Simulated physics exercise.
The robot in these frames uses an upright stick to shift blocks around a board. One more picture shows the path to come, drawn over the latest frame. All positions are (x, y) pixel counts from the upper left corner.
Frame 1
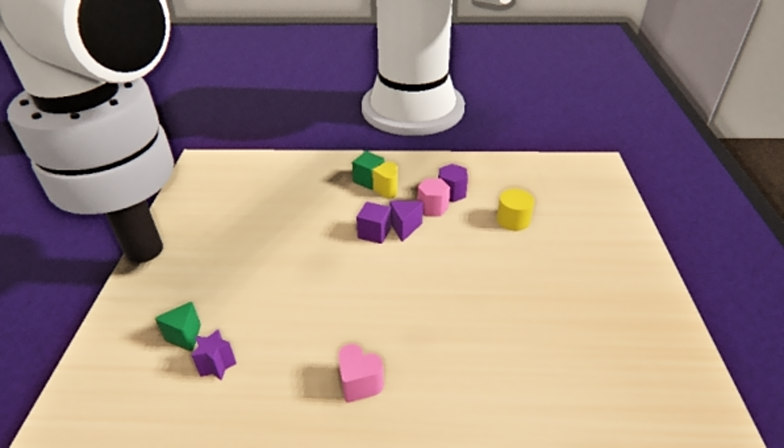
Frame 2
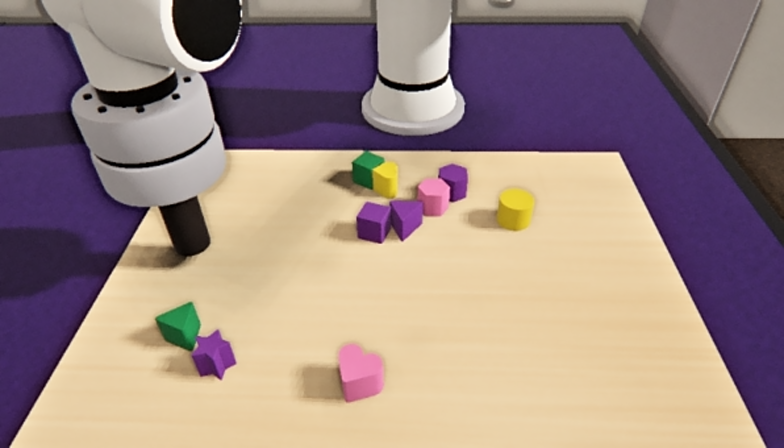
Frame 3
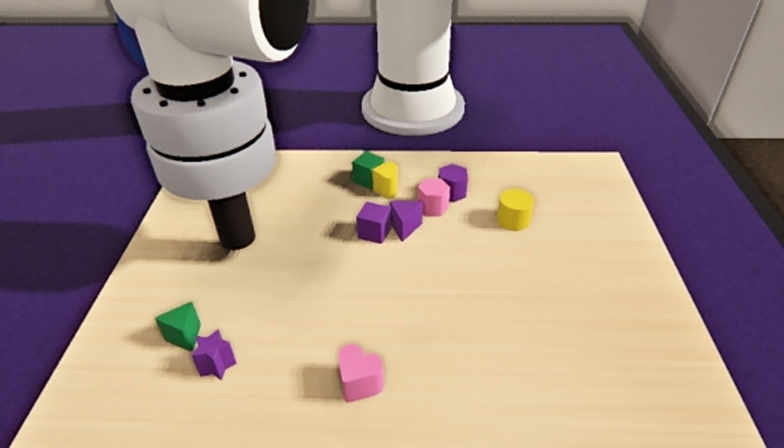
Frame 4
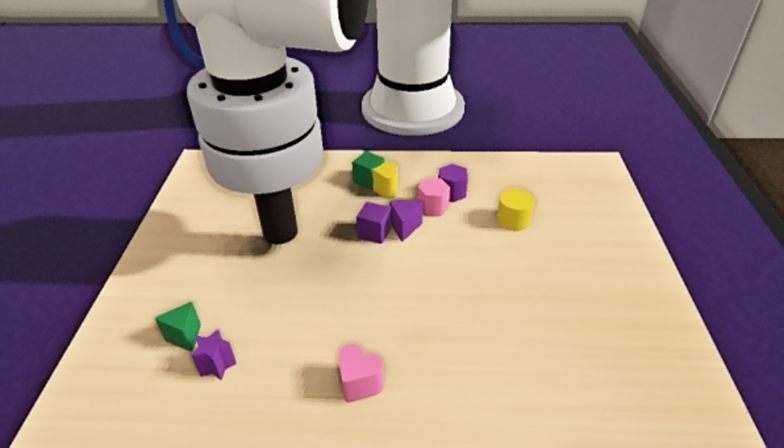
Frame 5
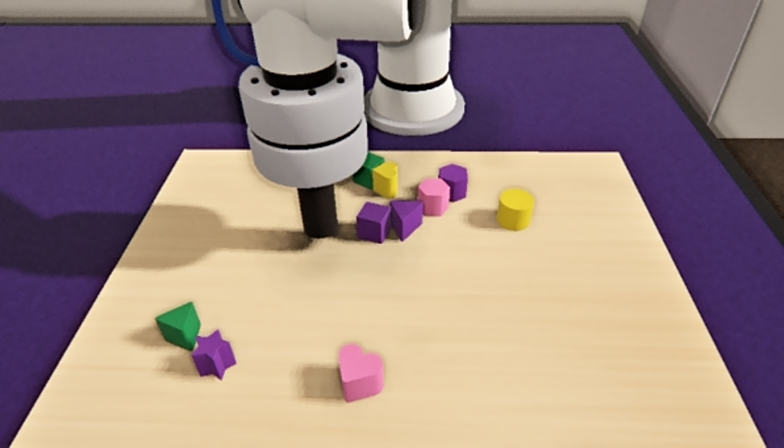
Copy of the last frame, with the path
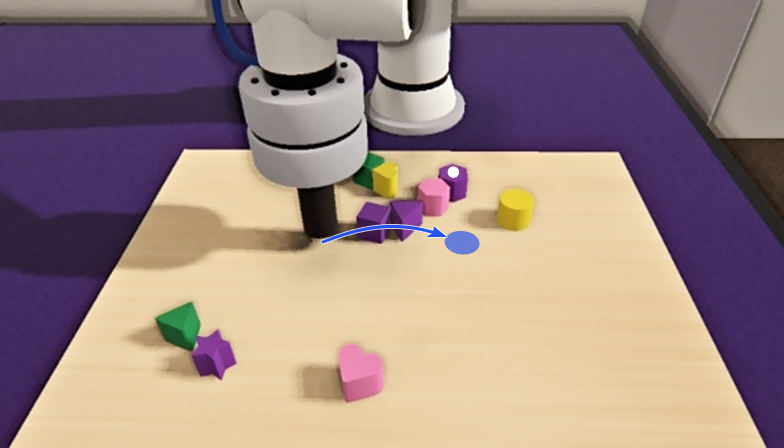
To begin with, a robot arm holds an upright black stick near the left edge of a wooden board scattered with colourful blocks. The stick moves steadily right across the upper part of the board, drawing close to the left side of a purple cube, while all the blocks stay still.
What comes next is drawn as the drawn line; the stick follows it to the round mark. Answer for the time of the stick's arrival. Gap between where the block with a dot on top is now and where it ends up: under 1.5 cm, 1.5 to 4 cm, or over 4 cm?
Below 1.5 cm.
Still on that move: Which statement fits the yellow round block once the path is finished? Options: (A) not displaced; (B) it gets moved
B - it gets moved.
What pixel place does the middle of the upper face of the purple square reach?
In the picture, it is at (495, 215).
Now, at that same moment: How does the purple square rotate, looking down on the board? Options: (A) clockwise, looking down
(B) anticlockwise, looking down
B - anticlockwise, looking down.
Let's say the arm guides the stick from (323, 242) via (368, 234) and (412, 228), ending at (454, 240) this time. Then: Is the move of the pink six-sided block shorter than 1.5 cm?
Answer: No.
Drawn move, from (323, 242) over (369, 228) and (417, 229) to (462, 242); the dot is on the purple six-sided block.
What follows on the original path. One third of the way, stick at (369, 214); purple square at (399, 207), turned 15° anticlockwise; purple triangle at (424, 205), turned 25° clockwise.
Two thirds of the way, stick at (417, 215); purple square at (448, 206), turned 25° anticlockwise; purple triangle at (473, 205), turned 20° clockwise.
At the end, stick at (463, 228); purple square at (495, 215), turned 50° anticlockwise; purple triangle at (514, 206); purple six-sided block still; yellow round block at (541, 193).
